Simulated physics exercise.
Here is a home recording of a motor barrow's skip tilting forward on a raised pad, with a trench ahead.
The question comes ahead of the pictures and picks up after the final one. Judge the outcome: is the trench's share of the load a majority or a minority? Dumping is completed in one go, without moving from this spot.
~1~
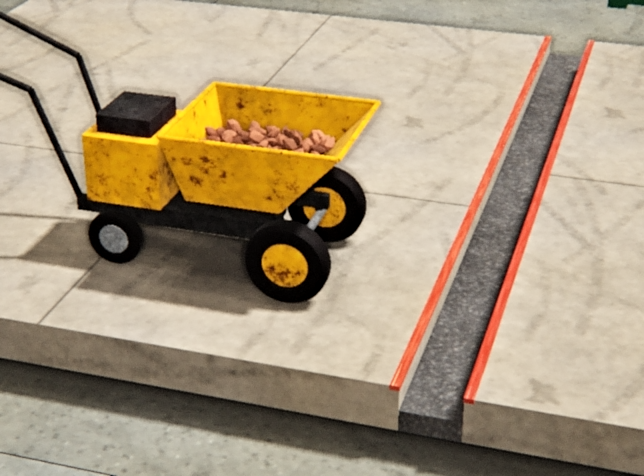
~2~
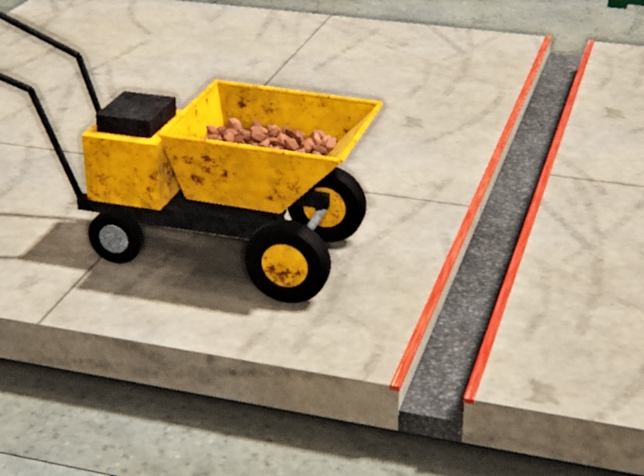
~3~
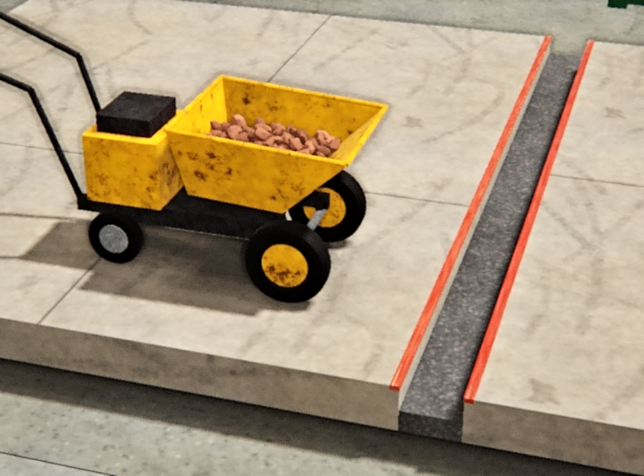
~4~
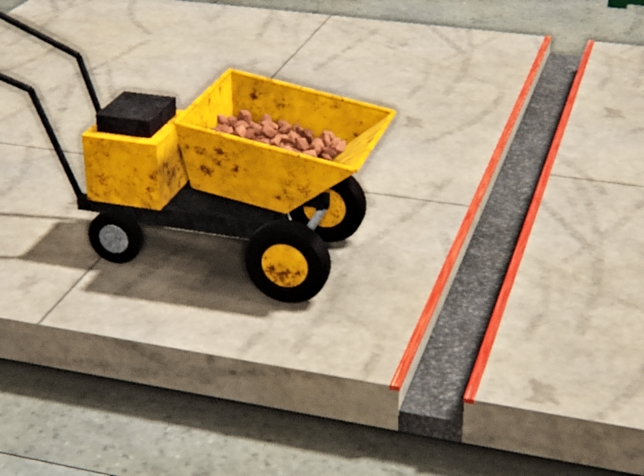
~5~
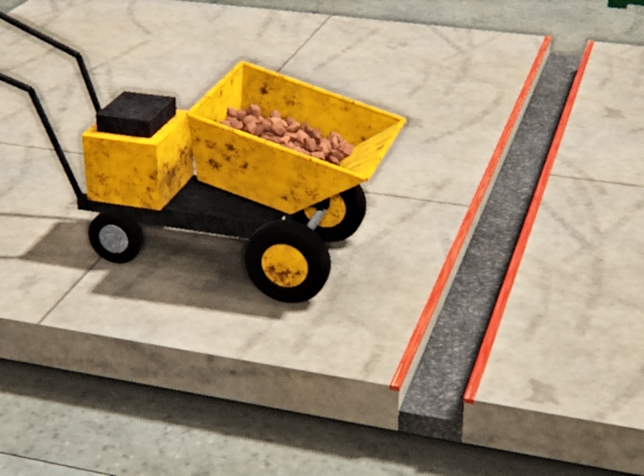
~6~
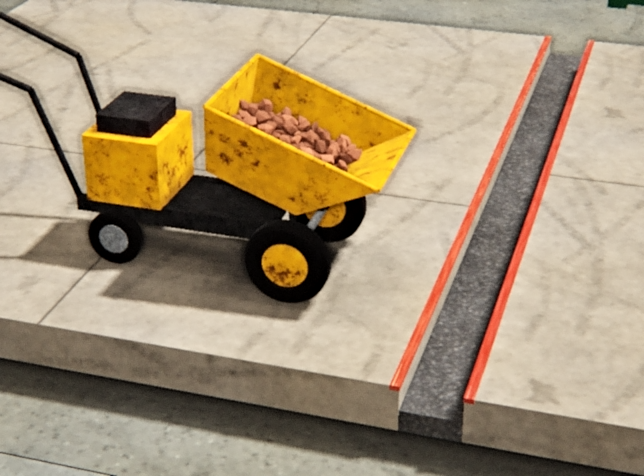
A majority.
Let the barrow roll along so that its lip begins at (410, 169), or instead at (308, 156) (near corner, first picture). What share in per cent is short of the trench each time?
Around 0 and 30 per cent respectively.
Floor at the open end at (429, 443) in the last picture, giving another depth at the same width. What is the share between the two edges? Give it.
100 %.
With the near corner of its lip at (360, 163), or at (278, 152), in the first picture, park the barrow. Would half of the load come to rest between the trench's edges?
One after the other: The greater share and the lesser share.
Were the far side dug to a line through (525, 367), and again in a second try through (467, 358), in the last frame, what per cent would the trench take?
The first try comes to close to 90 per cent, the next to 70 per cent.
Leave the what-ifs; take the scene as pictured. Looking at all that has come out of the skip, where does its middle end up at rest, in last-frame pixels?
I'd place the middle at about (466, 299).
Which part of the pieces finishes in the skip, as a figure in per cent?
I'd put it at about 15 per cent.
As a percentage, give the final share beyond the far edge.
My estimate is close to 0 in a hundred.
Soon, skip tipped steeply; all in the skip.
A while on, skip tipped right over; about two thirds in the skip; a stray few short of the trench; about a quarter in or heaped over the trench.
Towards the end, skip tipped right over; a small part in the skip; a small part short of the trench; most in or heaped over the trench; a stray few beyond it.
Finally, skip tipped right over; a small part in the skip; a small part short of the trench; most in or heaped over the trench; a stray few beyond it.
